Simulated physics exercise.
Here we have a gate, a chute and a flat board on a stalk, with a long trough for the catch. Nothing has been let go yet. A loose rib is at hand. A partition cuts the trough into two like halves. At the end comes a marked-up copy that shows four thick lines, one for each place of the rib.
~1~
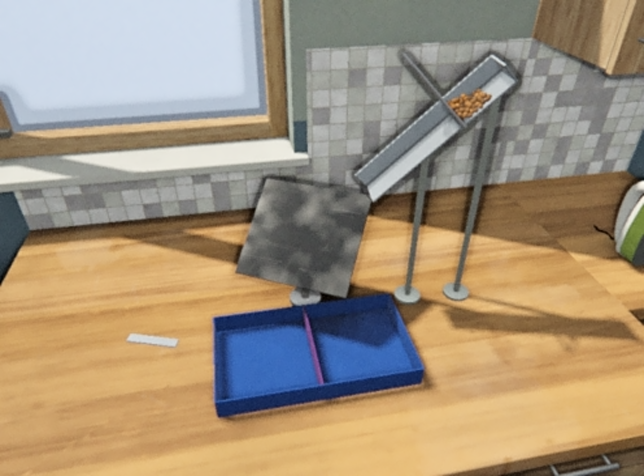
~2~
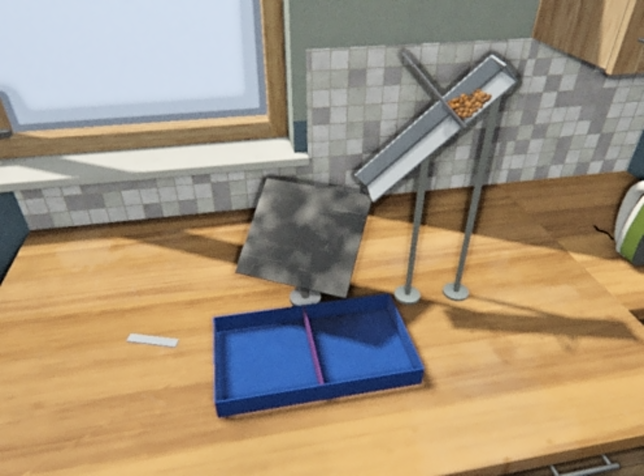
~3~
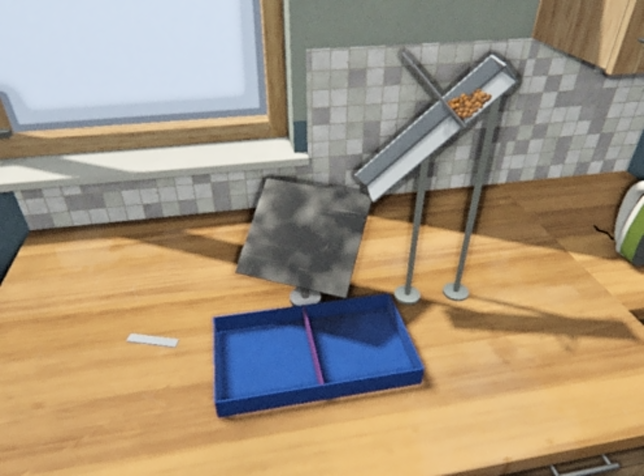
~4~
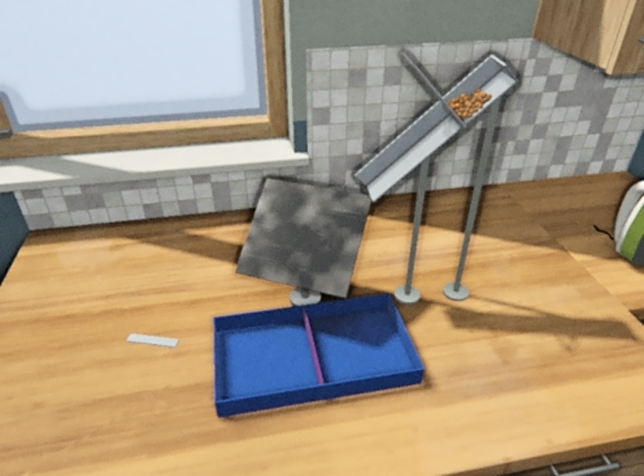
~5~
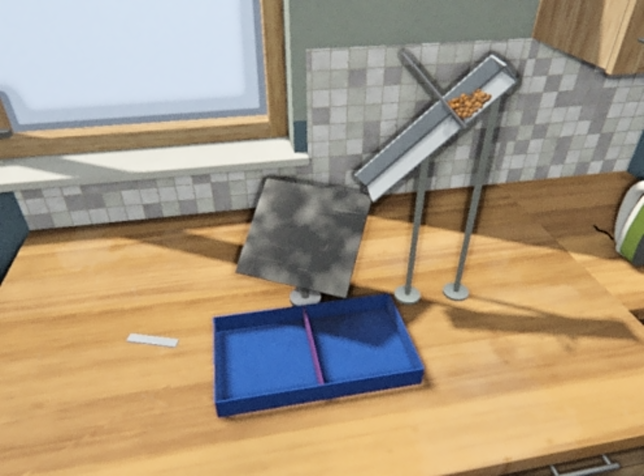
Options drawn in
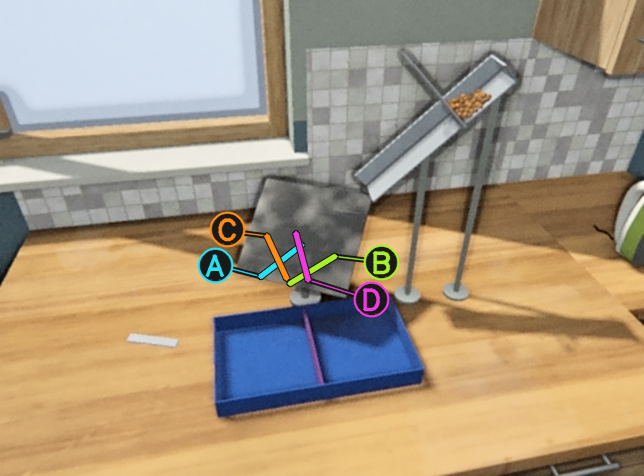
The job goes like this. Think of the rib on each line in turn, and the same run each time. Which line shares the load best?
Go for D.
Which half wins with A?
The left half.
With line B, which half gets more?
The left half.
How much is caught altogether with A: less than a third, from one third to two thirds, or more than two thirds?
Line A gives more than two thirds.
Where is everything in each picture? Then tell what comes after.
In the first frame, load behind the gate near (468, 108), roasted chickpeas; lip of the chute near (371, 194), sloping fairly steeply.
In the second frame, middle of the board near (304, 234), tilted fairly steeply; middle of its low edge near (288, 285); of its high edge near (318, 187).
In the third frame, front corners of the trough near (215, 402) and (424, 368); front end of its middle wall near (323, 385).
In the fourth frame, middle of the load near (468, 108); lip near (371, 194).
In the fifth frame, middle of the load near (468, 108); lip near (371, 194).
On the marked copy, line A from (301, 245) to (260, 276); line B from (334, 256) to (290, 283); line C from (266, 236) to (286, 278); line D from (296, 233) to (308, 280).
For line A, of what is caught, all but a few in the left half, only a few in the right.
For line B, of what is caught, all but a few in the left half, only a few in the right.
For line C, of what is caught, all but a few in the left half, a small share in the right.
For line D, of what is caught, close to a third in the left half, close to two thirds in the right.
